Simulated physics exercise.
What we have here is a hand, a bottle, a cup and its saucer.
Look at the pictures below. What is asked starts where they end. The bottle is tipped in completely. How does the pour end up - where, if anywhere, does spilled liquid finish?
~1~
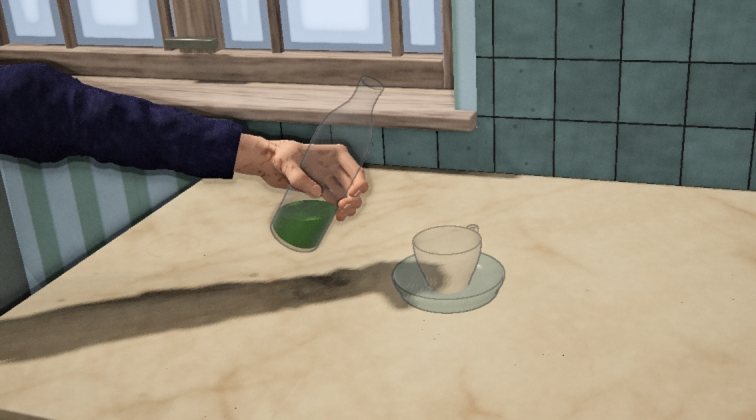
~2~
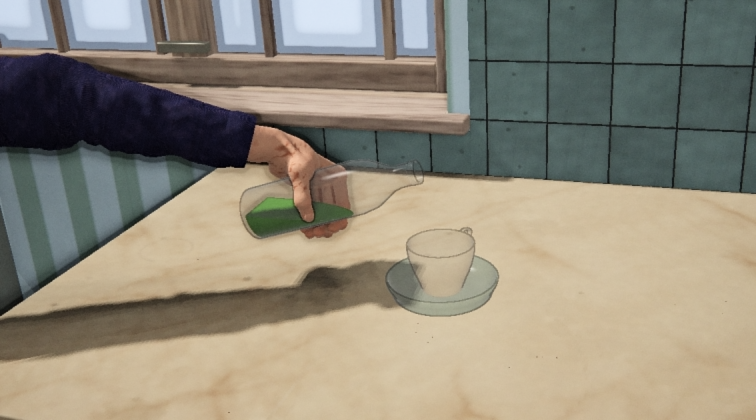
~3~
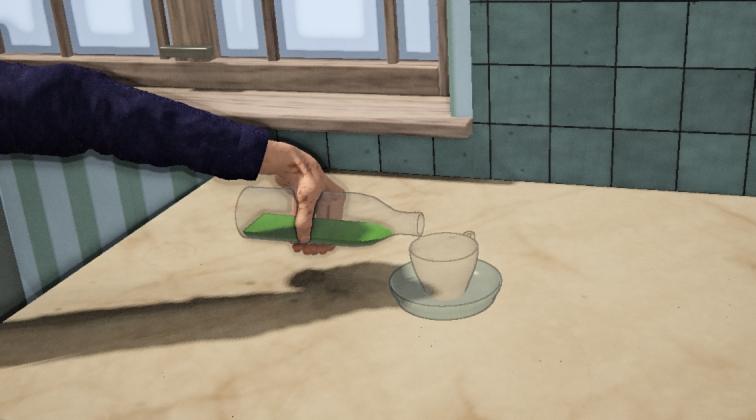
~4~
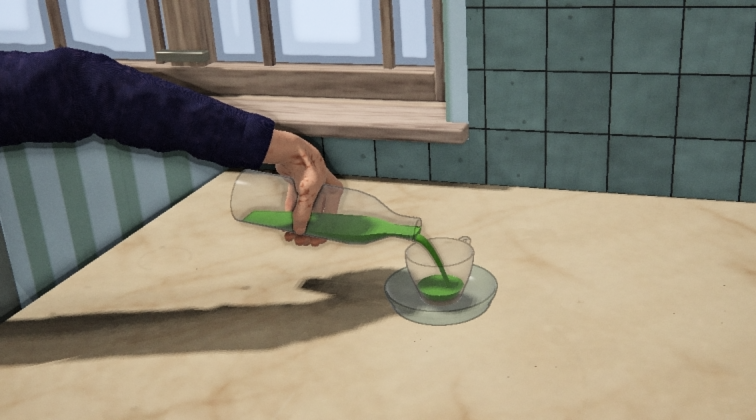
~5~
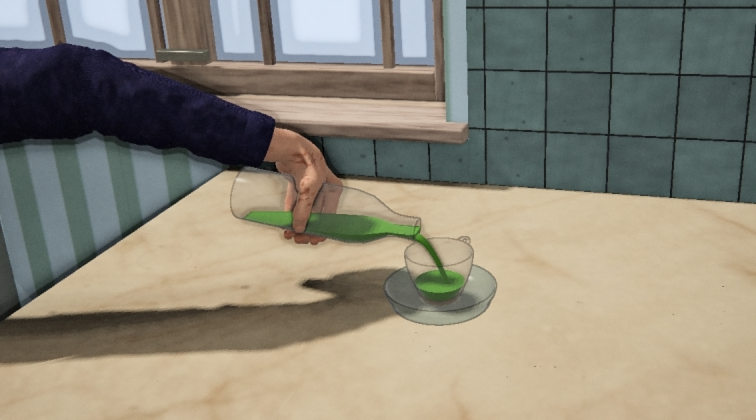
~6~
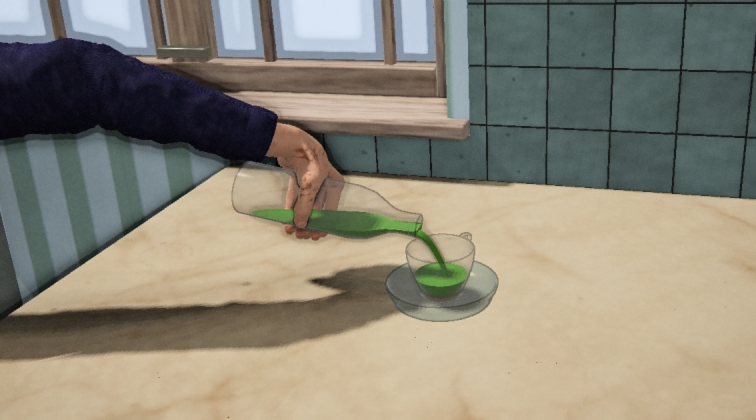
Nothing spills.
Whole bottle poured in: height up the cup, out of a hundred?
I'd put it at around 65 per cent.
Soon after, the cup is about half full; the saucer is dry.
Later, the cup is about two thirds full; the saucer is dry.
In the end, the cup is about two thirds full; the saucer is dry.
